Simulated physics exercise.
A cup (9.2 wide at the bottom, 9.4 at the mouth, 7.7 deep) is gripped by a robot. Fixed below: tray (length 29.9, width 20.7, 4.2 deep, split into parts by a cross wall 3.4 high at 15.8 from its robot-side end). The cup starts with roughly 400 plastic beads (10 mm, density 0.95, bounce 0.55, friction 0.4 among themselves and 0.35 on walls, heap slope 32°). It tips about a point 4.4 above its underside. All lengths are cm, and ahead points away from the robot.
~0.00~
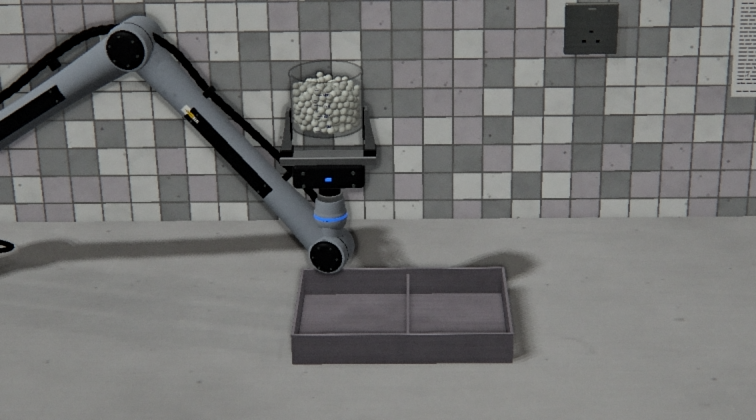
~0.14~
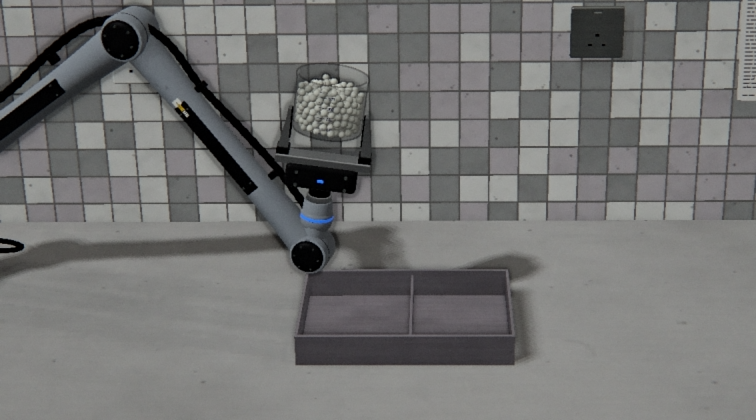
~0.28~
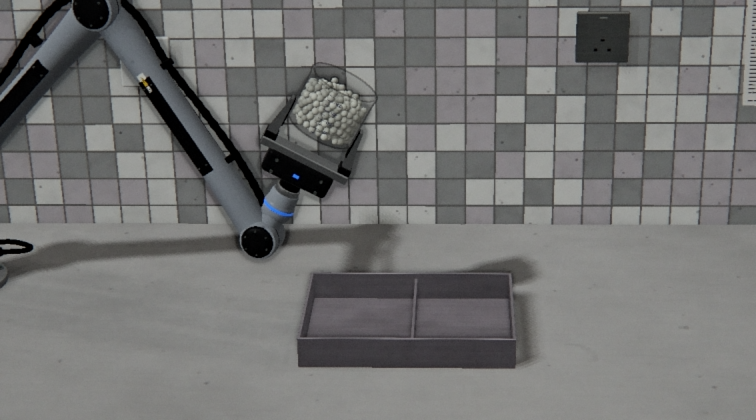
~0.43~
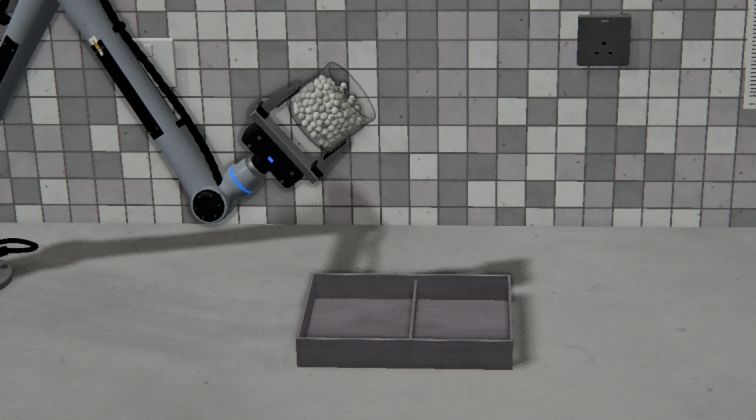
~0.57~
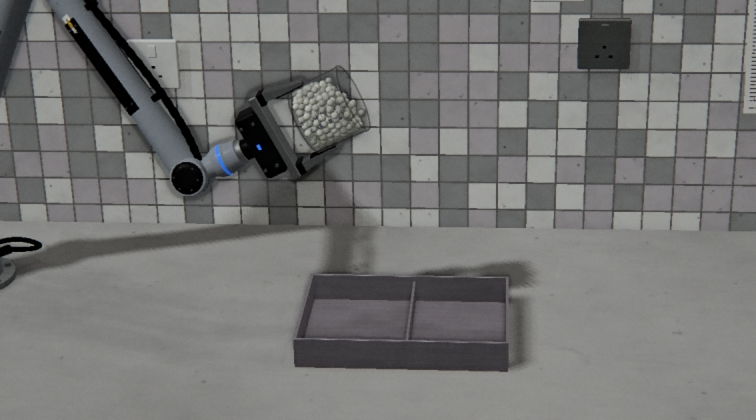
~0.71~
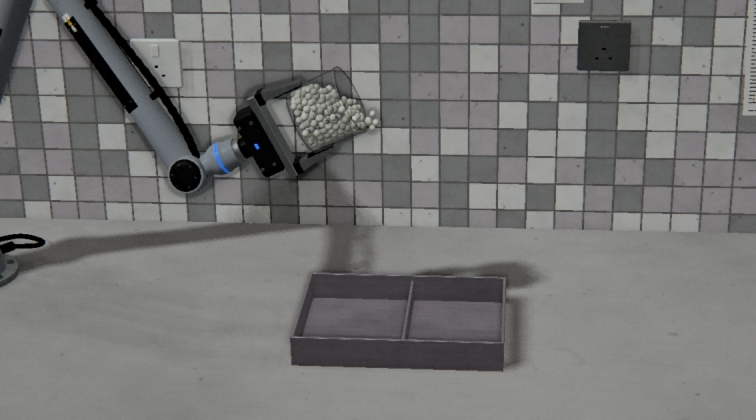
A robot arm tilting a clear cup of white beads rightward above a divided grey tray, the beads shifting toward its rim.
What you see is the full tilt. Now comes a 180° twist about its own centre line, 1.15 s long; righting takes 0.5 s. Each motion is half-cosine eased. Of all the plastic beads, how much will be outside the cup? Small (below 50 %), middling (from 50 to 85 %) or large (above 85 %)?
A small share, below 50 %, ends outside the cup.
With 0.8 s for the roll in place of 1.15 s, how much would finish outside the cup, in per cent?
It would be near 10 per cent.
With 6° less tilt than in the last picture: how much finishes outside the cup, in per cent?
Some 5 per cent.
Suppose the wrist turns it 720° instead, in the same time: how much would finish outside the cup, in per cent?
In that case some 10 per cent.
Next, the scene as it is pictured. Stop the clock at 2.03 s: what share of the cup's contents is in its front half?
Some 40 per cent.
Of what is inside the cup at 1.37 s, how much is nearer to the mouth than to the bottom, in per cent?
About 40 per cent.
After 1.37 s, tipped 64°, highest piece 39 above the table; 386 in the cup, 10 in the far-side part, 4 in the robot-side part, 5 in flight or on a rim.
After 2.03 s, tipped 47°, highest piece 38 above the table; 359 in the cup, 21 in the far-side part, 19 in the robot-side part, 1 on the table or floor, 5 in flight or on a rim.
After 2.56 s, upright, highest piece 39 above the table; 359 in the cup, 22 in the far-side part, 21 in the robot-side part, 3 on the table or floor.
After 3.26 s, upright, highest piece 39 above the table; 359 in the cup, 22 in the far-side part, 21 in the robot-side part, 3 on the table or floor.
In the end, 359 in the cup, 22 in the far-side part, 21 in the robot-side part, 3 on the table or floor. That is 11 % outside the cup.
